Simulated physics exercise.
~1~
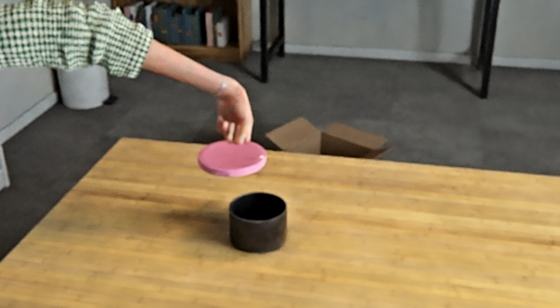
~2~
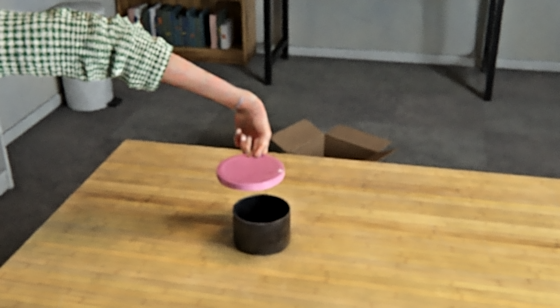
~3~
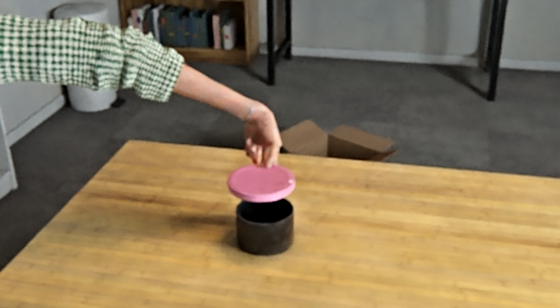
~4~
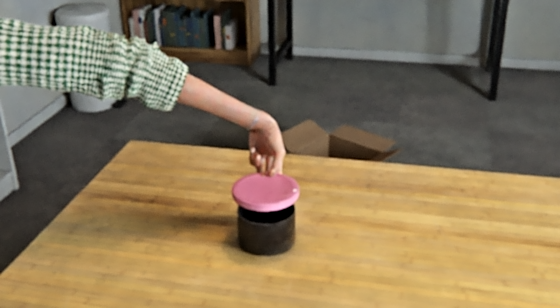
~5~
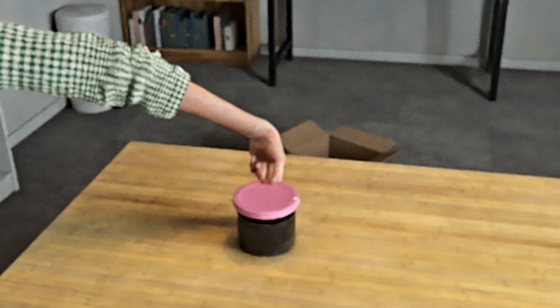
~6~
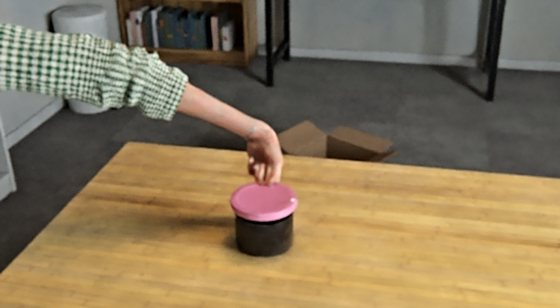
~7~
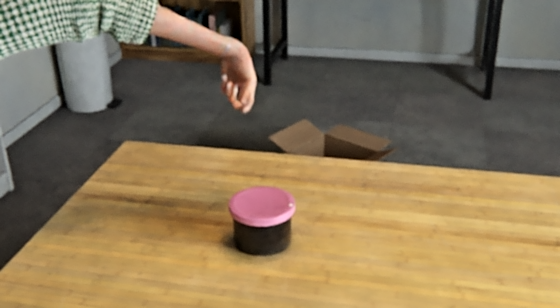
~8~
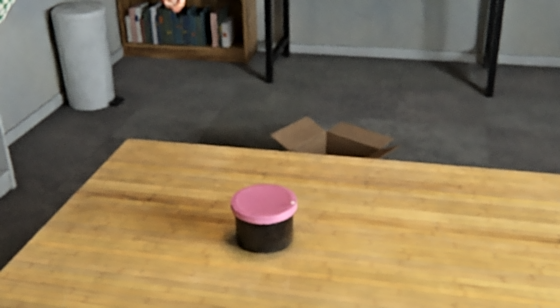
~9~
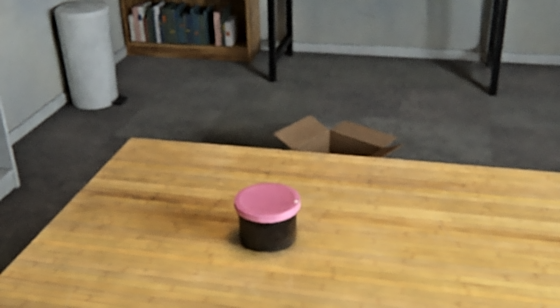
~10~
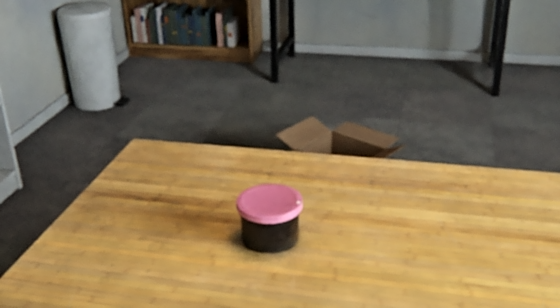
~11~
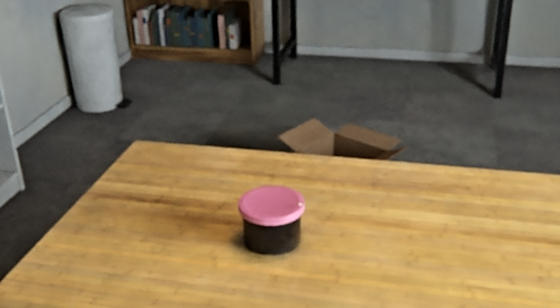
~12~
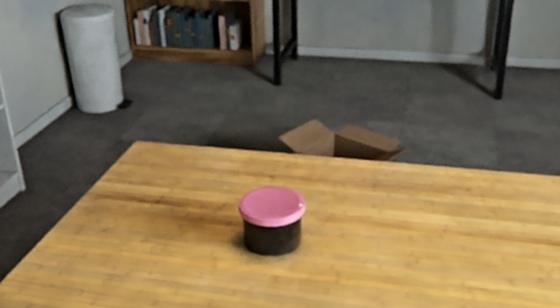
At first, a hand in a green and white checked sleeve holds a round pink lid above and slightly left of an open black container on a wooden table. The hand moves the lid to the right and downward until it is over the opening. It then lowers the lid onto the rim and keeps its fingers there briefly. Next, the hand lets go, lifts away and draws back toward the upper left, leaving the view. The pink lid stays resting on the rim, covering the container, as the view sways slightly.
